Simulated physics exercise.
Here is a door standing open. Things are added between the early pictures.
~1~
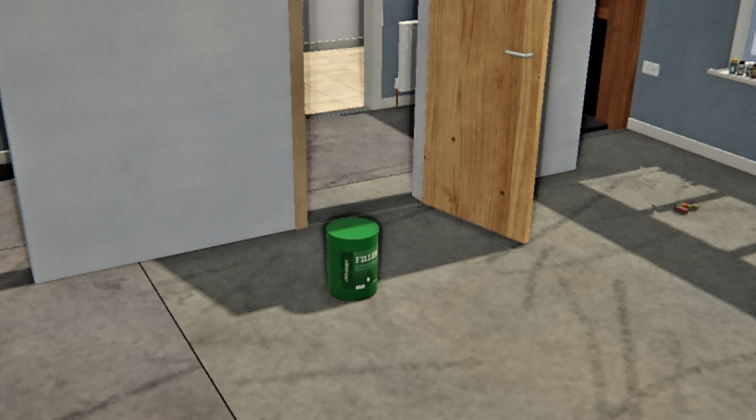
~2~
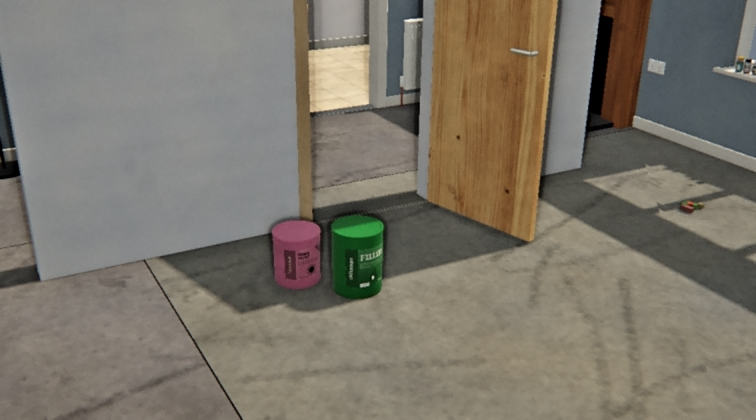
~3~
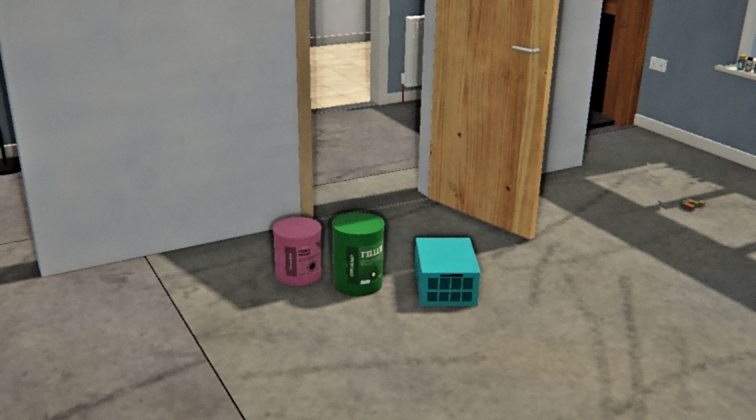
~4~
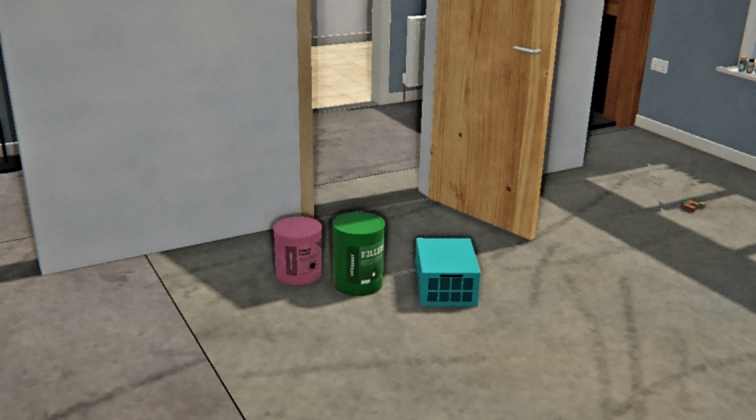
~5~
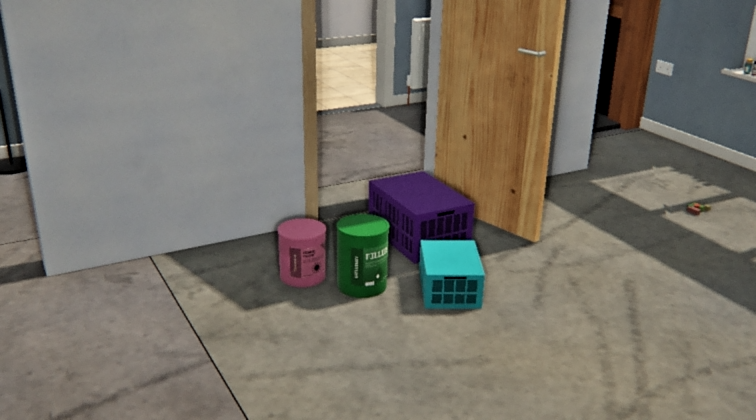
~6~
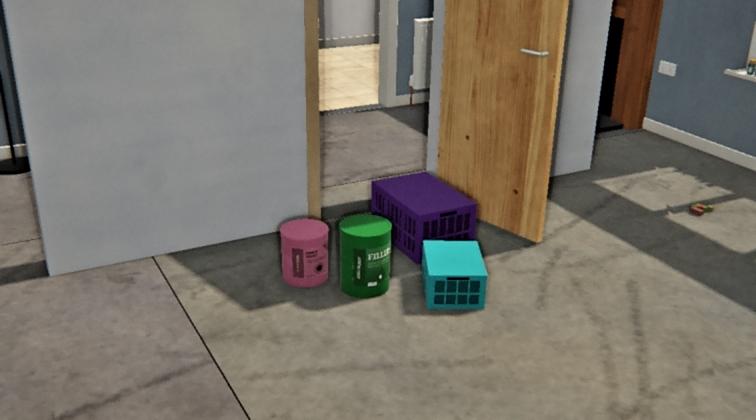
To begin with, a green pail stands alone on the floor near a wide-open wooden door. A pink pail appears to its left, then a turquoise crate to its right, and later a purple chest behind them, nearer the doorway. The door stays still, and the objects rest in place once added.
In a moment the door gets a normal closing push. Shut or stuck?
As it turns out, it jams.
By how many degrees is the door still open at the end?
Some 75° open.
Then, 0.30 s on from there, door at 97°.
Then, 0.50 s on from there, door at 85°.
Then, 0.60 s on from there, door at 78°.
Then, 0.70 s on from there, door at 75°.
In the end, door at 74°; all 4 unmoved. At the end, from the last picture's camera, purple chest near (419, 215).
